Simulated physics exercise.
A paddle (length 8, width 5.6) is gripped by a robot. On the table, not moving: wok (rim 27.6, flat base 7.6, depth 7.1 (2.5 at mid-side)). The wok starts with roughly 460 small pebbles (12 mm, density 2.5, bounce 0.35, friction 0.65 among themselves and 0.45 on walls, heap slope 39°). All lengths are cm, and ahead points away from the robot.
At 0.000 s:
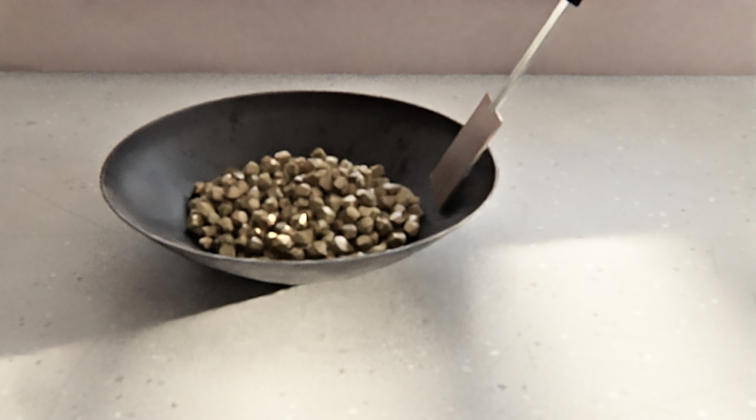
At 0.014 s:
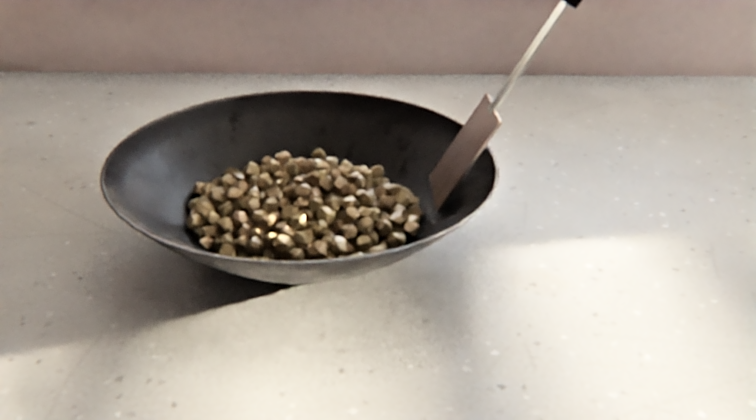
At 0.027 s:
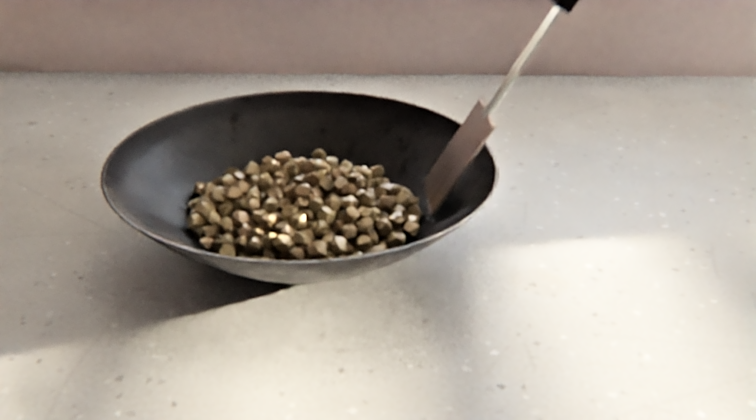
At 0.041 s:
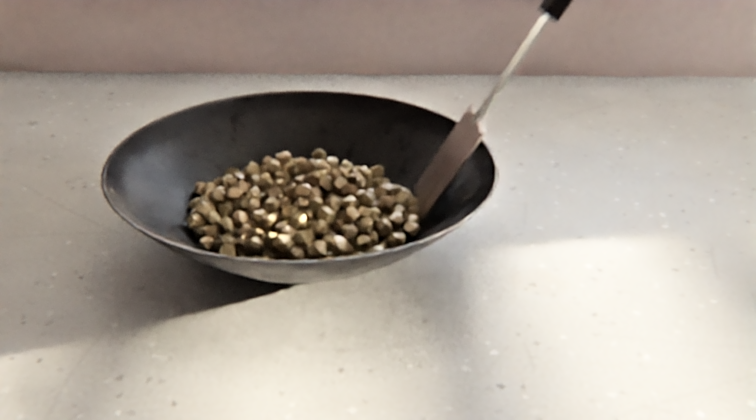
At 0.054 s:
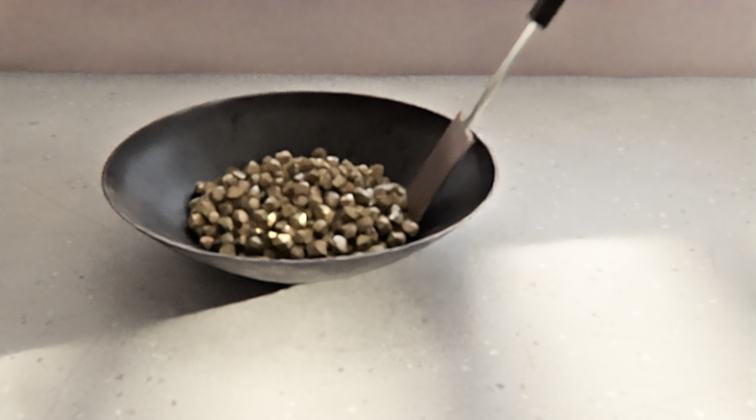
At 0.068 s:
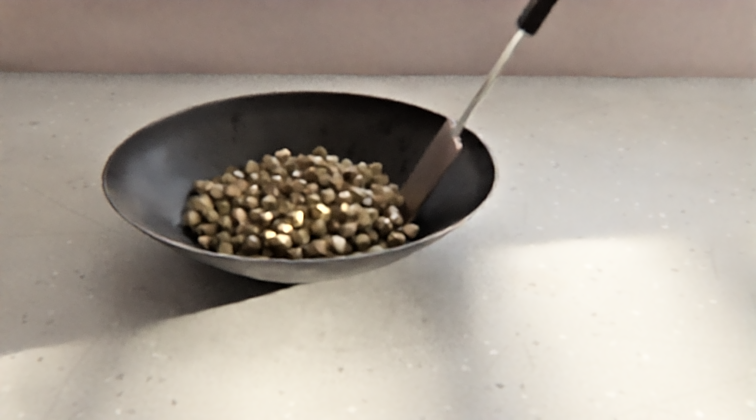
A pale speckled countertop with a dusty pink wall behind it is seen from slightly above, lit by a patch of soft light at the lower right. A dark wok left of centre holds a heap of small brownish-green pebbles, with a brown paddle on a pale shaft with a black grip at its right. The paddle slides slowly left and down against the heap's right edge, nudging a few pebbles, while the wok and camera stay still.
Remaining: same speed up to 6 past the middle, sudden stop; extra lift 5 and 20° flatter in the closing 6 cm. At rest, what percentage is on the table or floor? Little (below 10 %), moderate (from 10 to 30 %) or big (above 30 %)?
On the table or floor the share is little, below 10 %.
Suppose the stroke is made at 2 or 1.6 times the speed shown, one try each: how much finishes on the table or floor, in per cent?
Some 25 and 15 per cent.
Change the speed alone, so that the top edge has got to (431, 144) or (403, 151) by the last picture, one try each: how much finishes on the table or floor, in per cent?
About 20 and 25 per cent.
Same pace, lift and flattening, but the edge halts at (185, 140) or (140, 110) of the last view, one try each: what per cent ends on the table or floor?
Some 15 and 30 per cent.
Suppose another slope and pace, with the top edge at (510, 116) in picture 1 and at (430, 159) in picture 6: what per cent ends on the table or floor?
About 20 per cent.
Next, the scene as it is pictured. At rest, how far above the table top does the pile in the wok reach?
Some 9.0 cm.
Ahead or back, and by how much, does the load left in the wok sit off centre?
Roughly 4.5 cm ahead.
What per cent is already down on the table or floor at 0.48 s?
About 0 per cent.
By 0.15 s, sloping 61°, highest piece 6 above the table; 464 in the wok.
By 0.24 s, sloping 53°, highest piece 8 above the table; 464 in the wok.
By 0.48 s, sloping 41°, highest piece 9 above the table; 448 in the wok, 9 on the table or floor, 7 on the blade or in flight.
By 1.53 s, sloping 41°, highest piece 9 above the table; 448 in the wok, 16 on the table or floor.
Final count, 448 in the wok, 16 on the table or floor. That is 3 % on the table or floor.
